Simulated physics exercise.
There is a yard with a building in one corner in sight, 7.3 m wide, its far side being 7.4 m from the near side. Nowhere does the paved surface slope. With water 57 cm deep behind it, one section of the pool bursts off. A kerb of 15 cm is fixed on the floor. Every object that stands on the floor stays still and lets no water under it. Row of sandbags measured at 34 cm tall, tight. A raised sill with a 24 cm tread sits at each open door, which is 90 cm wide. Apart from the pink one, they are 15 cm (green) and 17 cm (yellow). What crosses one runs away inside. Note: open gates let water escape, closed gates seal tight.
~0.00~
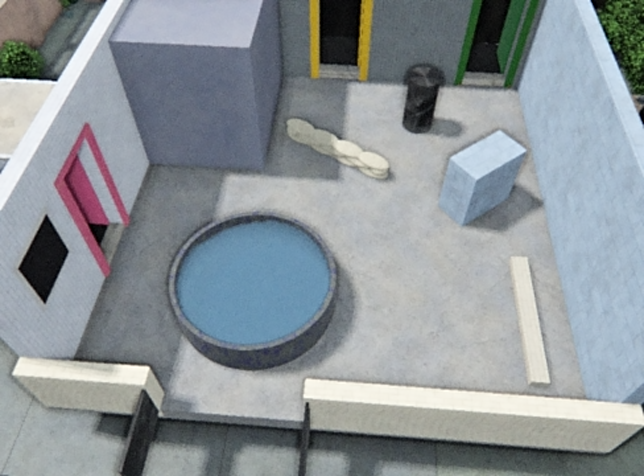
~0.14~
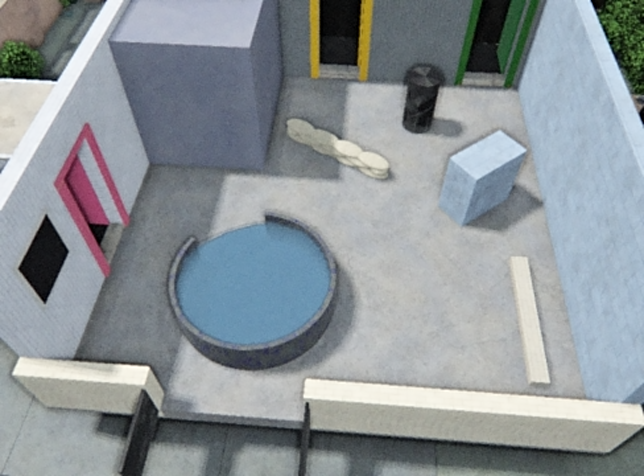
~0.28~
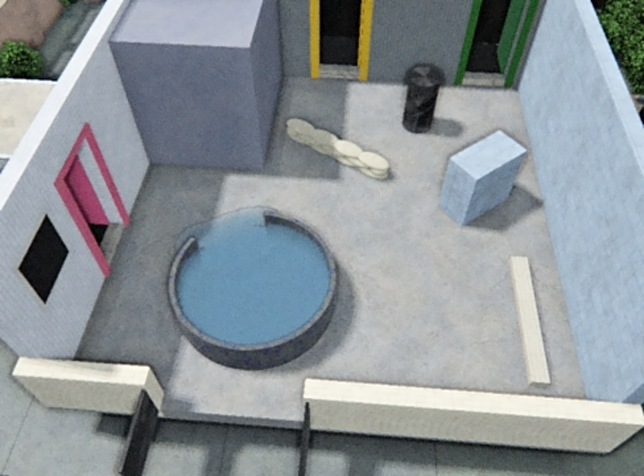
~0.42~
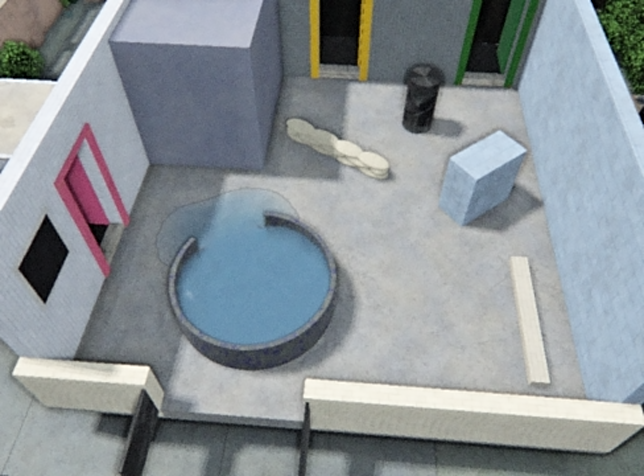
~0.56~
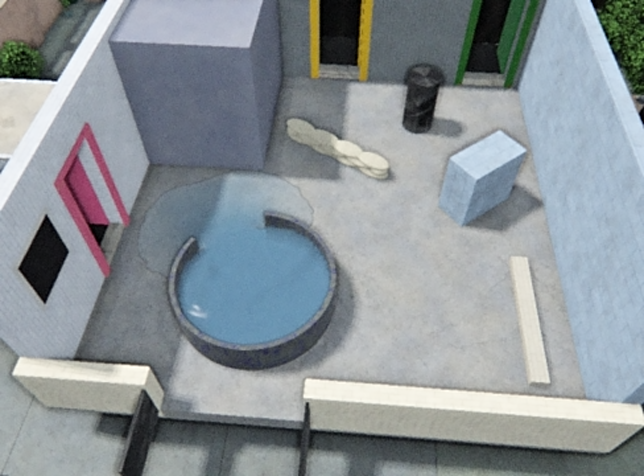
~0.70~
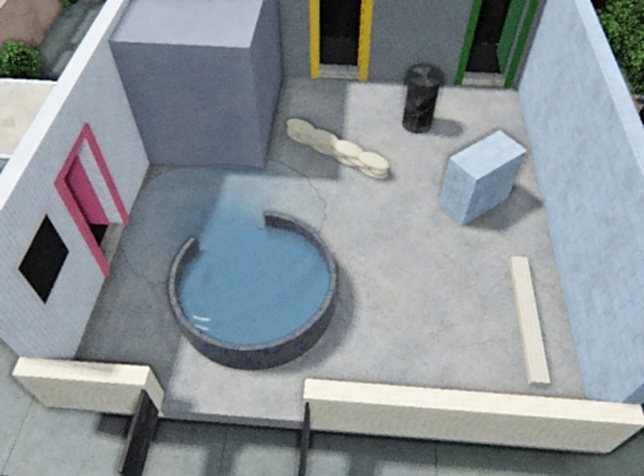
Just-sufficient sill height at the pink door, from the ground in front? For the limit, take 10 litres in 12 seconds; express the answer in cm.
At least 14 cm or so.
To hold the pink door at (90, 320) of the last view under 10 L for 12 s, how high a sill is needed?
You'd want it roughly 12.0 cm high.
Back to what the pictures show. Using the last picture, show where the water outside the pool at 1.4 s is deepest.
About (149, 167).
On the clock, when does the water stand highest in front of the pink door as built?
Some 2.8 s, more or less.
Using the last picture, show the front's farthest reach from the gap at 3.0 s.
The farthest wet point is roughly at (299, 76) in the last view.
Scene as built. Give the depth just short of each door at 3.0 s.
Depths in cm: Green 0, yellow 0, pink 16.
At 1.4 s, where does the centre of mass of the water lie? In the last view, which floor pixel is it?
My guess is close to (239, 264).
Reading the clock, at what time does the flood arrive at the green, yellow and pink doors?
Front times - green: 10.0 s, yellow: 4.0 s, pink: 0.8 s.
After 1.4 s water covers 15 % of the floor, deepest (46 cm) near (149, 167); 8 cm at the pink door, 0 litres in over its 9 cm sill.
After 3.0 s water covers 25 % of the floor, deepest (30 cm) near (156, 175); 16 cm at the pink door, 15 litres in over its 9 cm sill.
After 12.0 s water covers 85 % of the floor, deepest (9 cm) near (148, 321); 7 cm at the pink door, 55 litres in over its 9 cm sill.
At the pink door as built, the water arrived by 0.8 s and peaked near 17 cm at 2.8 s.
Run again over the same 12 s with other heights there, 15 litres in over 13 cm, 2 litres over 17.5 cm. The limit of 10 litres is kept from about 14 cm up.
